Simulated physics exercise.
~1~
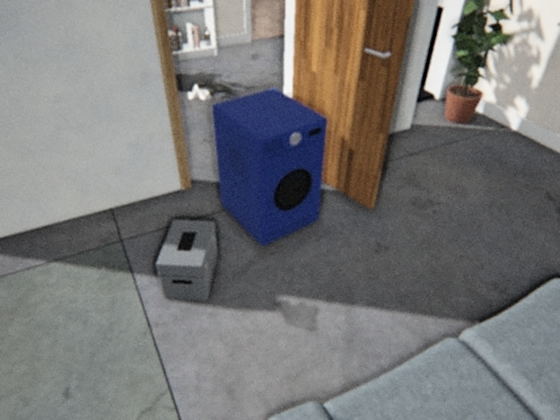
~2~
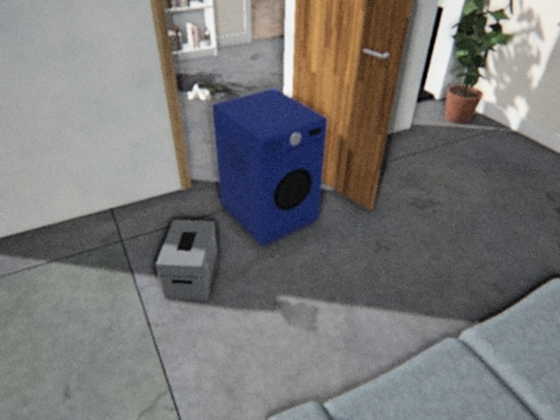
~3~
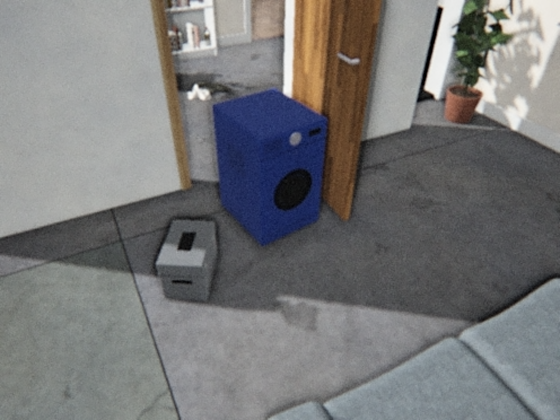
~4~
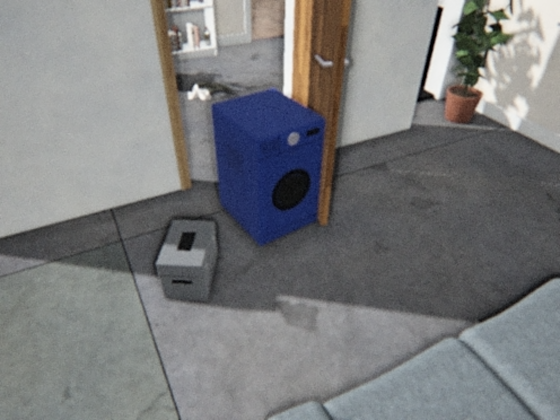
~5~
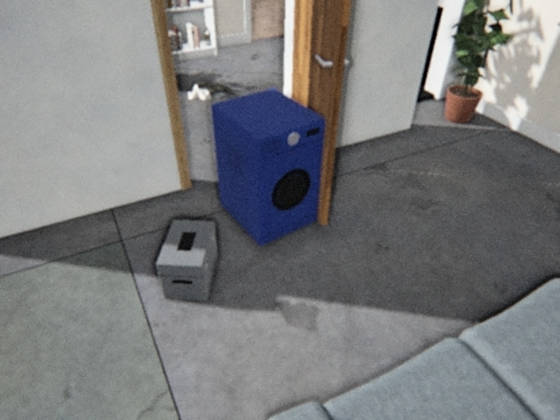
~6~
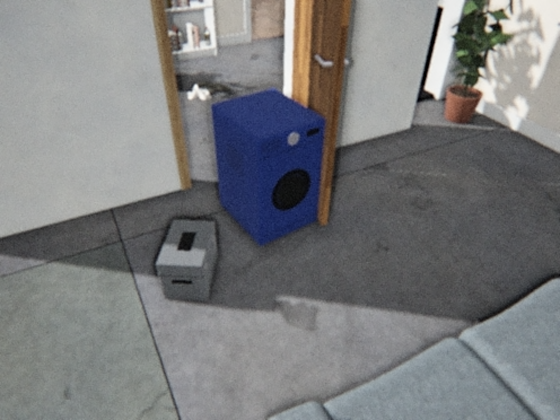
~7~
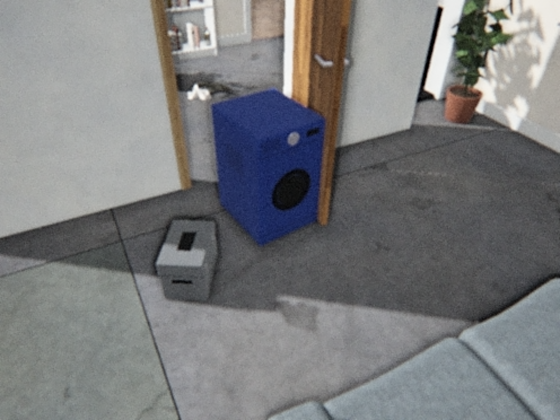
We see a wooden door standing open behind a blue appliance, with a grey toolbox on the floor to the left. The door swings partway toward closing, then stops beside the appliance and remains open, while the appliance and toolbox stay in place.
